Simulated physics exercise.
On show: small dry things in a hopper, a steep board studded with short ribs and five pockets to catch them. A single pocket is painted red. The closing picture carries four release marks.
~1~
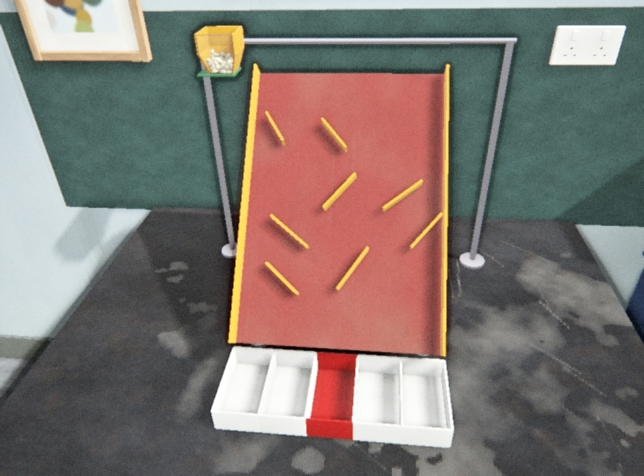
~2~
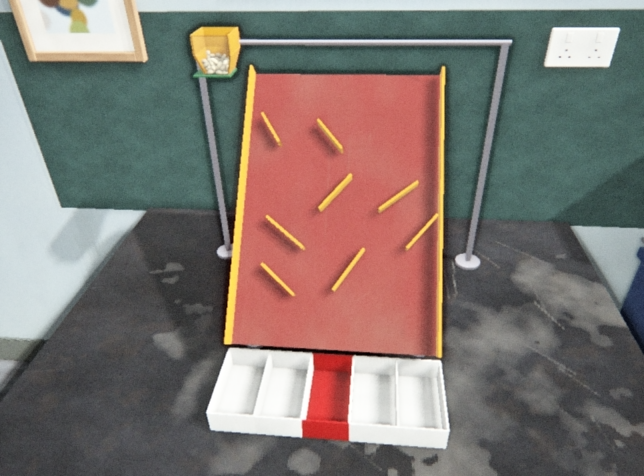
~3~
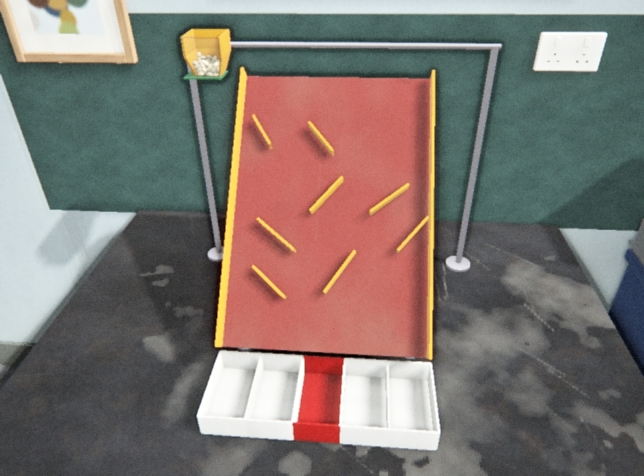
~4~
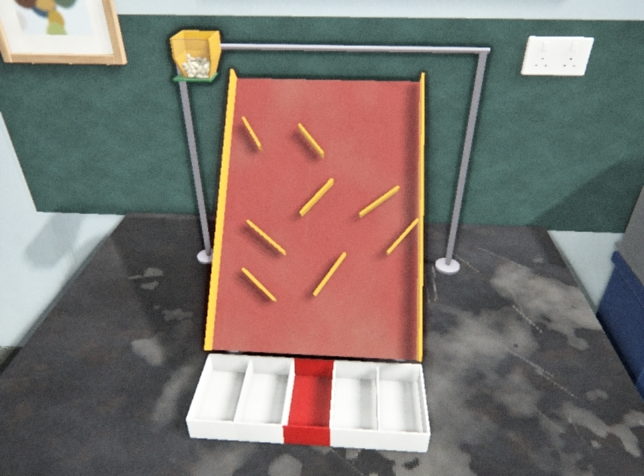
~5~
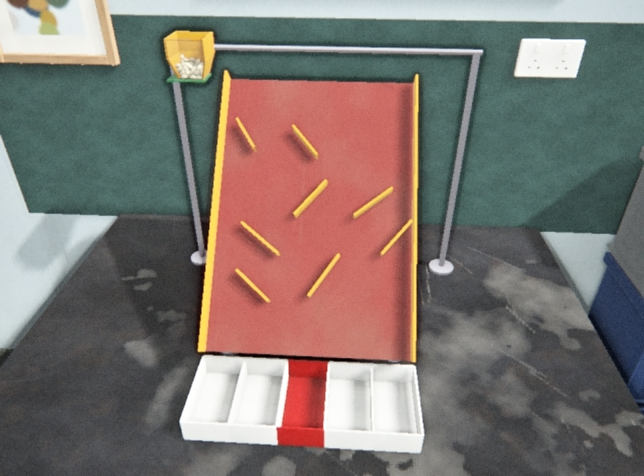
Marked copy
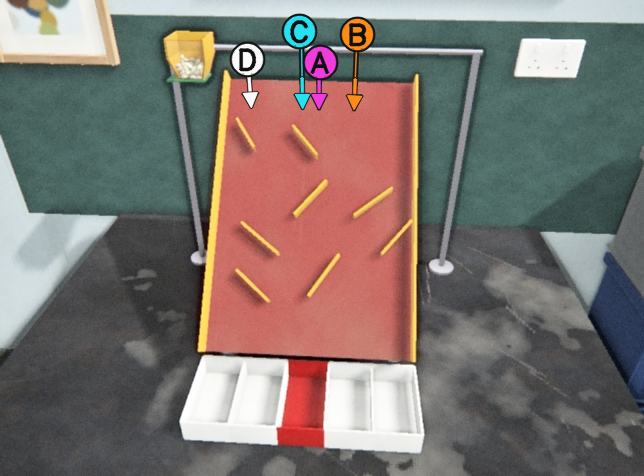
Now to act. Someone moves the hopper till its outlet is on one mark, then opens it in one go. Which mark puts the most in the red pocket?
Mark D.
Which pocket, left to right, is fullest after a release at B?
The second from the left.
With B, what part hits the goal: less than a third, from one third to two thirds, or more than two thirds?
It is less than a third.
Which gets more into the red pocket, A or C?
C.
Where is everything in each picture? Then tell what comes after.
In the first frame, hopper (224, 66), white beans, door shut.
In the second frame, ribs (262, 113) to (279, 141), (318, 119) to (342, 148), (319, 208) to (351, 174).
In the third frame, ribs (370, 211) to (409, 184), (257, 218) to (294, 249), (398, 250) to (428, 217).
In the fourth frame, ribs (242, 268) to (274, 300), (314, 294) to (345, 253).
In the fifth frame, red pocket (301, 436), number 3 of 5 from the left.
On the marked copy, mark A meets the board at (319, 103); mark B meets the board at (354, 104); mark C meets the board at (302, 103); mark D meets the board at (250, 102).
For mark A, about a tenth in the red pocket, the larger part in other pockets, just a few held on the board.
For mark B, just a few in the red pocket, the larger part in other pockets, about a tenth held on the board.
For mark C, roughly a quarter in the red pocket, roughly two thirds in other pockets, about a tenth held on the board.
For mark D, roughly half in the red pocket, roughly half in other pockets, just a few outside the box.
